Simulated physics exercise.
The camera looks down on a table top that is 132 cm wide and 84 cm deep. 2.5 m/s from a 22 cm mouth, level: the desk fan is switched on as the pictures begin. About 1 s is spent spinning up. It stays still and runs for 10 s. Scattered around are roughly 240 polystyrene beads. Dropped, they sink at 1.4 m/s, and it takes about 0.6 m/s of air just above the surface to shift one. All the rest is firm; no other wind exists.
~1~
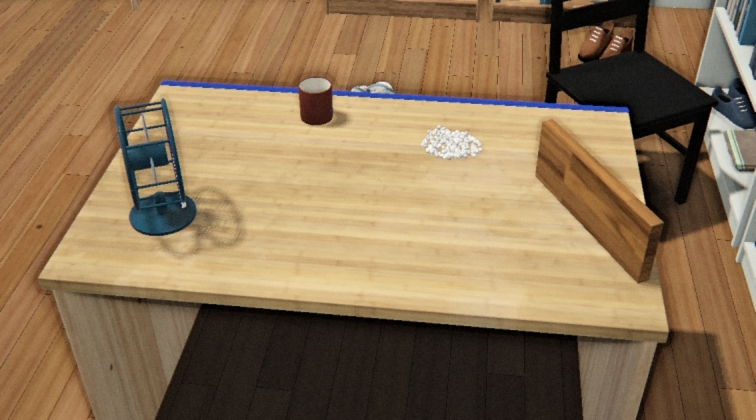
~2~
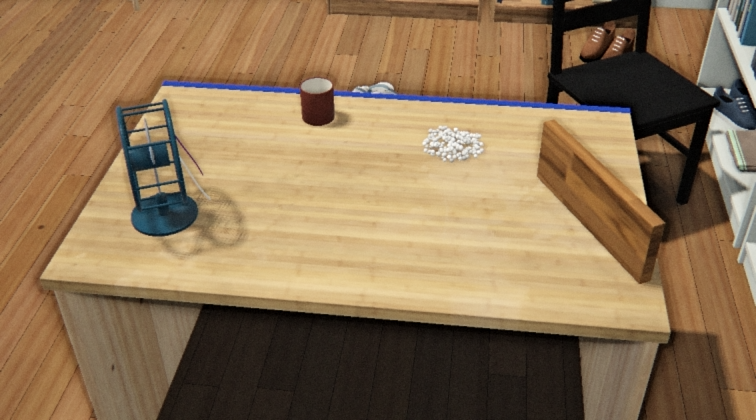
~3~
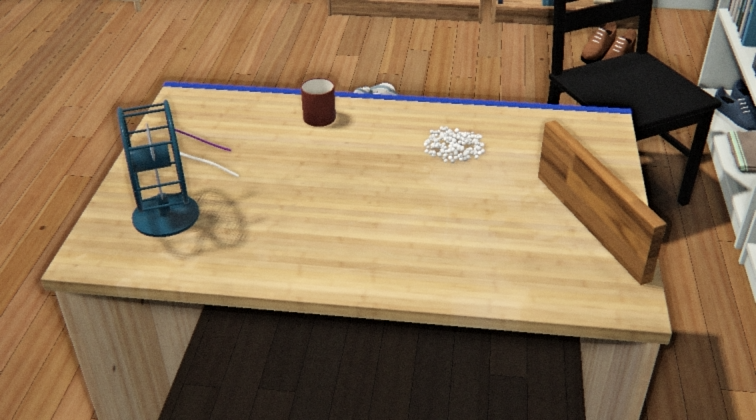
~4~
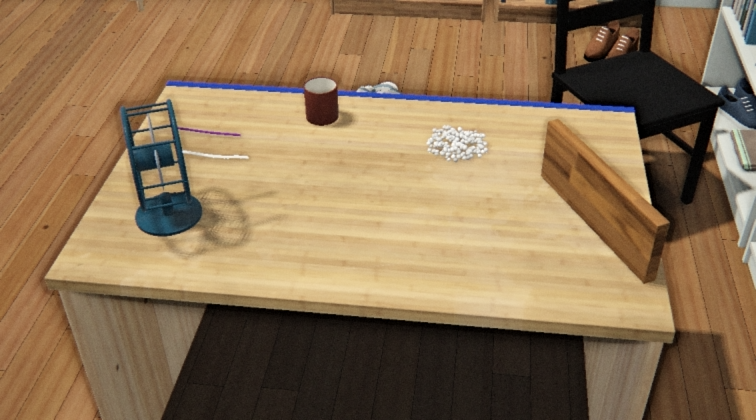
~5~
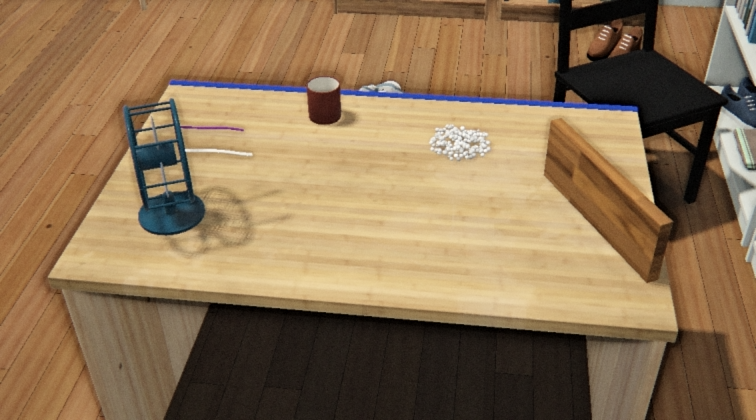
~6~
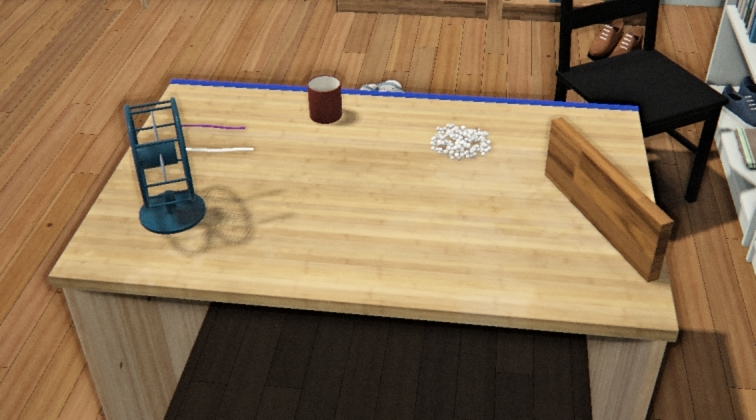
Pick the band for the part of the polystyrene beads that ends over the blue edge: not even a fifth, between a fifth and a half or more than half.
More than half.
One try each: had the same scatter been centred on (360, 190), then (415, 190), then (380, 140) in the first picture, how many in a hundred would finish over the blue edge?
About 5, 0 and 70 in a hundred, in that order.
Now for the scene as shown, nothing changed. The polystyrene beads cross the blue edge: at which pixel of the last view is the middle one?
Median crossing point, approx. (537, 101).
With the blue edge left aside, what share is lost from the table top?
The share comes to some 20 per cent.
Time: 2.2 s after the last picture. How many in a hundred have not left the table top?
I'd say close to 0 % are still there.
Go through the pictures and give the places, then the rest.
In the first picture, the middle of the polystyrene beads is near (449, 145), none has stirred yet and the mouth of the desk fan is at (151, 155).
In the second picture, the middle of the polystyrene beads is near (453, 141), none has stirred yet and the blue edge is centred on (390, 95).
In the third picture, the middle of the polystyrene beads is near (454, 142), none has stirred yet, the top of a mug is at (318, 86) and the top of a board is at (601, 169).
In the fourth picture, the middle of the polystyrene beads is near (455, 142) and none has stirred yet.
In the fifth picture, the middle of the polystyrene beads is near (458, 141) and none has stirred yet.
In the sixth picture, the middle of the polystyrene beads is near (458, 140) and none has stirred yet.
Then, 1.0 s after the last picture the count stands so, 79 % are over the blue edge.
Then, 2.2 s after the last picture the count stands so, 79 % are over the blue edge.
Then, 4.6 s after the last picture the count stands so, 79 % are over the blue edge.
Then, 9.1 s after the last picture, at the end, 79 % are over the blue edge.
